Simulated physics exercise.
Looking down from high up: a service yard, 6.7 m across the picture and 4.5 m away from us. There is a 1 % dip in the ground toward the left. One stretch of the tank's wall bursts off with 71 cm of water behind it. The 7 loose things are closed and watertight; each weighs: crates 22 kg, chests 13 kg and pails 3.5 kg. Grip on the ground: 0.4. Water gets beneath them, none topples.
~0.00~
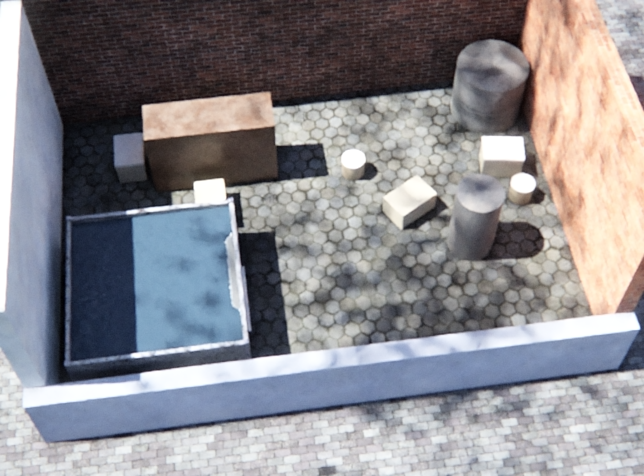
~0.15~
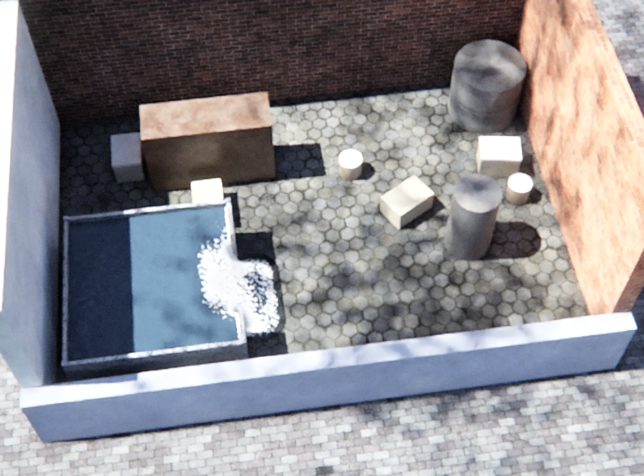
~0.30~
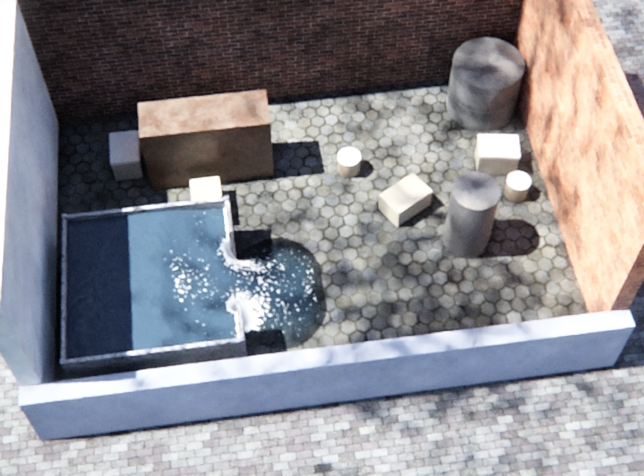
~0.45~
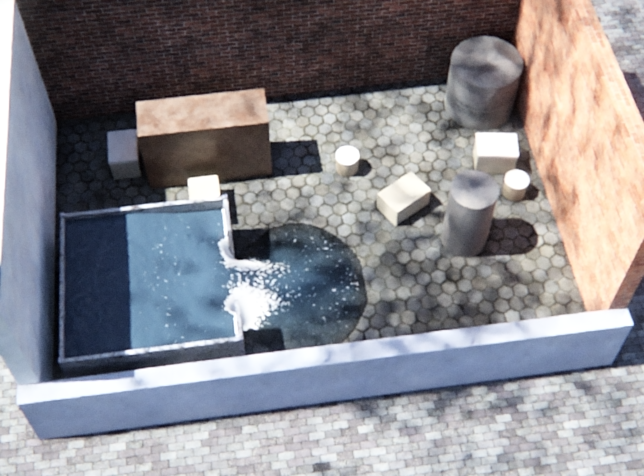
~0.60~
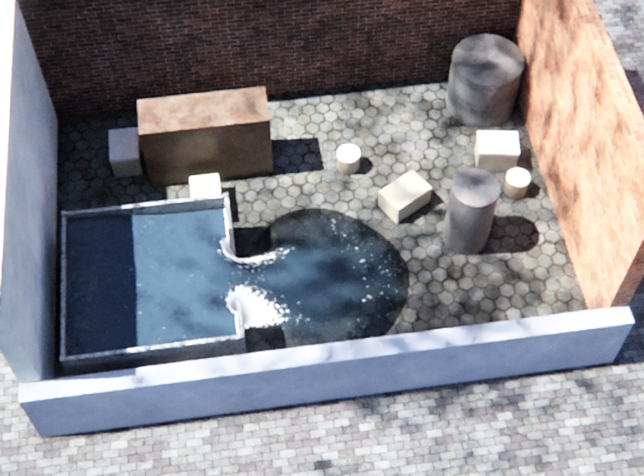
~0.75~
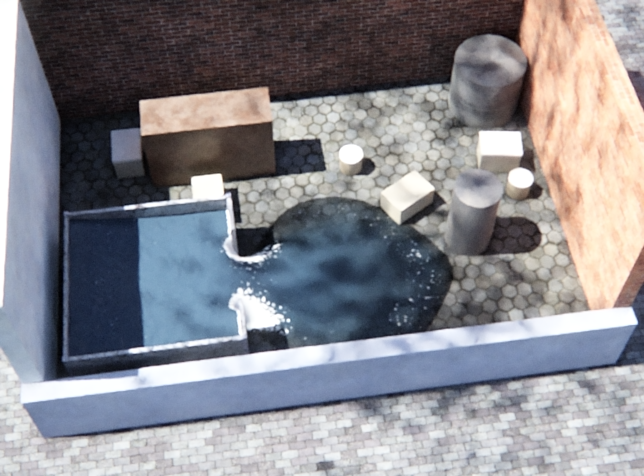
At the start, a walled tank of blue water sits at the left of a paved yard scattered with boxes and cylinders. Part of its right wall gives way, and white, foaming water bursts out. The water spreads rightward in a widening dark pool across the paving, while the objects stay still.
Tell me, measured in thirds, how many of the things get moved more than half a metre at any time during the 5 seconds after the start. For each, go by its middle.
That would be between one and two thirds of them.
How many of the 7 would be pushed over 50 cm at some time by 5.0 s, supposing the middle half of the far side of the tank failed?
Then it comes to 6.
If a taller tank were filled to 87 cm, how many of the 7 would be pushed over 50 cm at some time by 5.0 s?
Then 5.
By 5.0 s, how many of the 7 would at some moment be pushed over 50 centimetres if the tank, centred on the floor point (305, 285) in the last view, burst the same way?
That would give 3.
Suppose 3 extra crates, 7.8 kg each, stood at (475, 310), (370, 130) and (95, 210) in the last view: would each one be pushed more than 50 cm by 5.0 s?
Answers in order are crosses the line, crosses the line and does not cross.
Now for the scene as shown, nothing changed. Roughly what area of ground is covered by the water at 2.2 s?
20 m2.
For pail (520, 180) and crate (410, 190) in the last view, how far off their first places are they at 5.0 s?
First: 100 cm. Second: 140 cm.
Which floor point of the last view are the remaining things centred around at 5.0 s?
Mean position approx. (301, 163).
After 1.1 s 0 of 7 are over 50 cm from their spots; 0 afloat.
After 2.2 s 2 of 7 are over 50 cm from their spots; 2 afloat.
After 3.5 s 3 of 7 are over 50 cm from their spots; 3 afloat.
After 5.0 s 4 of 7 are over 50 cm from their spots, and 4 have been at some point; 4 afloat.
